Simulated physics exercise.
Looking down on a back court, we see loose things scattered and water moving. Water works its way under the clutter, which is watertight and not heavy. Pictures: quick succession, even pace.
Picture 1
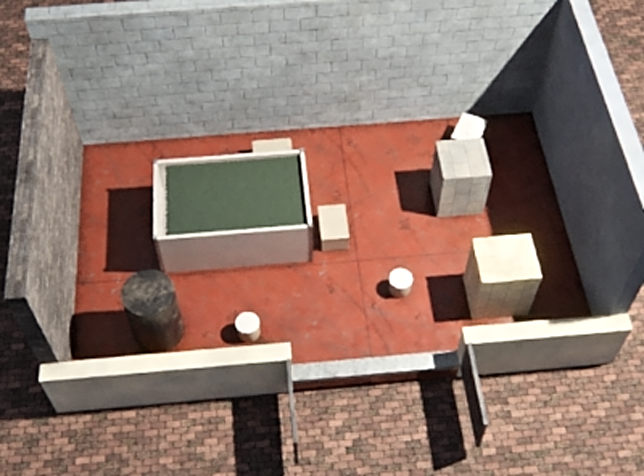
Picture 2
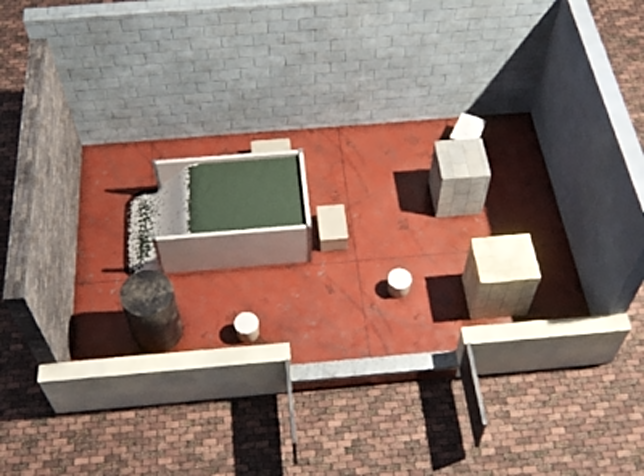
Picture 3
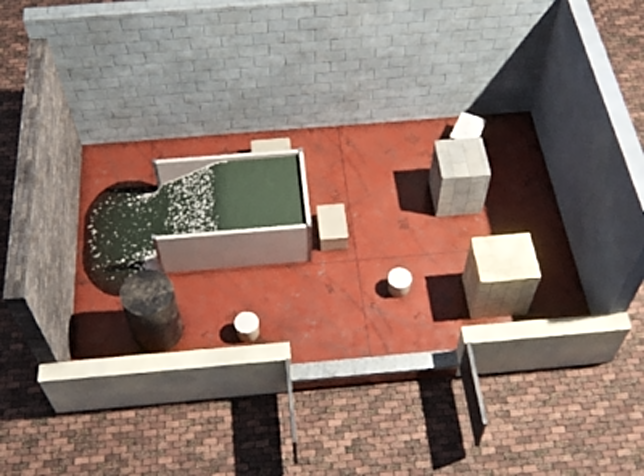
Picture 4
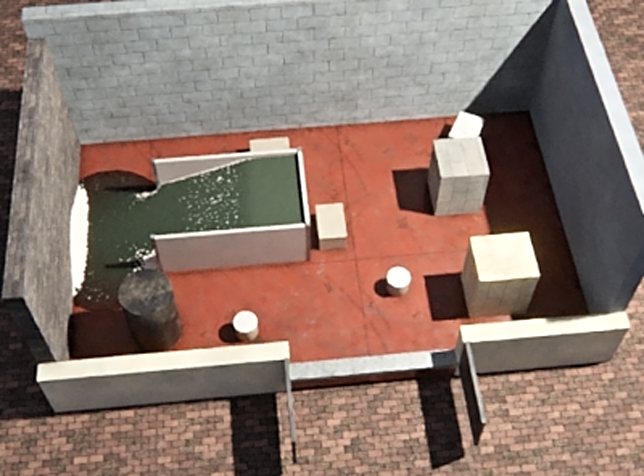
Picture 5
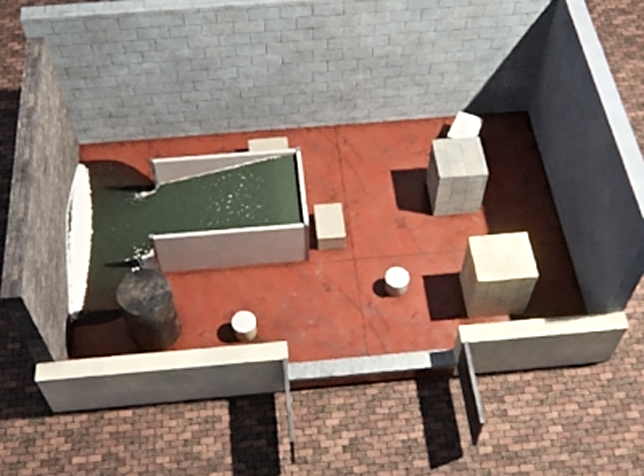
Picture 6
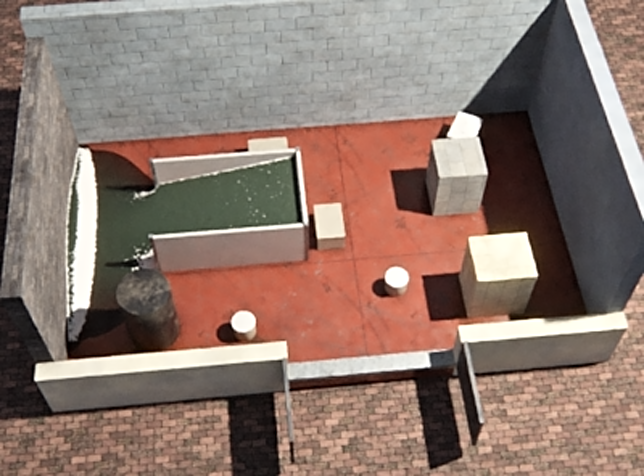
At first, dark green water fills a white-walled tank on the red floor of a walled court, among scattered blocks and cylinders. Then the water pours out through the tank's open left end, spreads past the dark cylinder and reaches the left wall, foaming white along it, while the blocks stay put.
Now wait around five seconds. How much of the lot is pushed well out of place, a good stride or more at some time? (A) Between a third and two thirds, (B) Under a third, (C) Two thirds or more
Answer: C.
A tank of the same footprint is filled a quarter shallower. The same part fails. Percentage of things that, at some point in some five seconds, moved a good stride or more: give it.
My figure is 80 percent.
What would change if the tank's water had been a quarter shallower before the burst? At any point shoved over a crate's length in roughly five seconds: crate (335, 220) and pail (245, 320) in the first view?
Each in sequence - never got there, carried at least that far.
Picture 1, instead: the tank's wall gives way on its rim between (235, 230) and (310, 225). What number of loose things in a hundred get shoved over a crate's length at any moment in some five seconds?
Estimate: Roughly 20 per cent.
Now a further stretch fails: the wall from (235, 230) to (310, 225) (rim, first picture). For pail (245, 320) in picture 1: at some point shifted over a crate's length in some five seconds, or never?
Answer: Distance reached.
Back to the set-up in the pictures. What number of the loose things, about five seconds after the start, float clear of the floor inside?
Tally: 1.
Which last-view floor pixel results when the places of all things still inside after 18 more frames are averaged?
Their average sits at about pixel (404, 211).
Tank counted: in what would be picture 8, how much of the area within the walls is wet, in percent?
Roughly 25 in a hundred.
A moment on, 0 of 5 are well off their spots; 0 afloat.
Next, 0 of 5 are well off their spots; 0 afloat.
Later, 2 of 5 are well off their spots; 0 afloat.
In the end, 4 of 5 are well off their spots, and 4 have been at some point; 1 afloat.
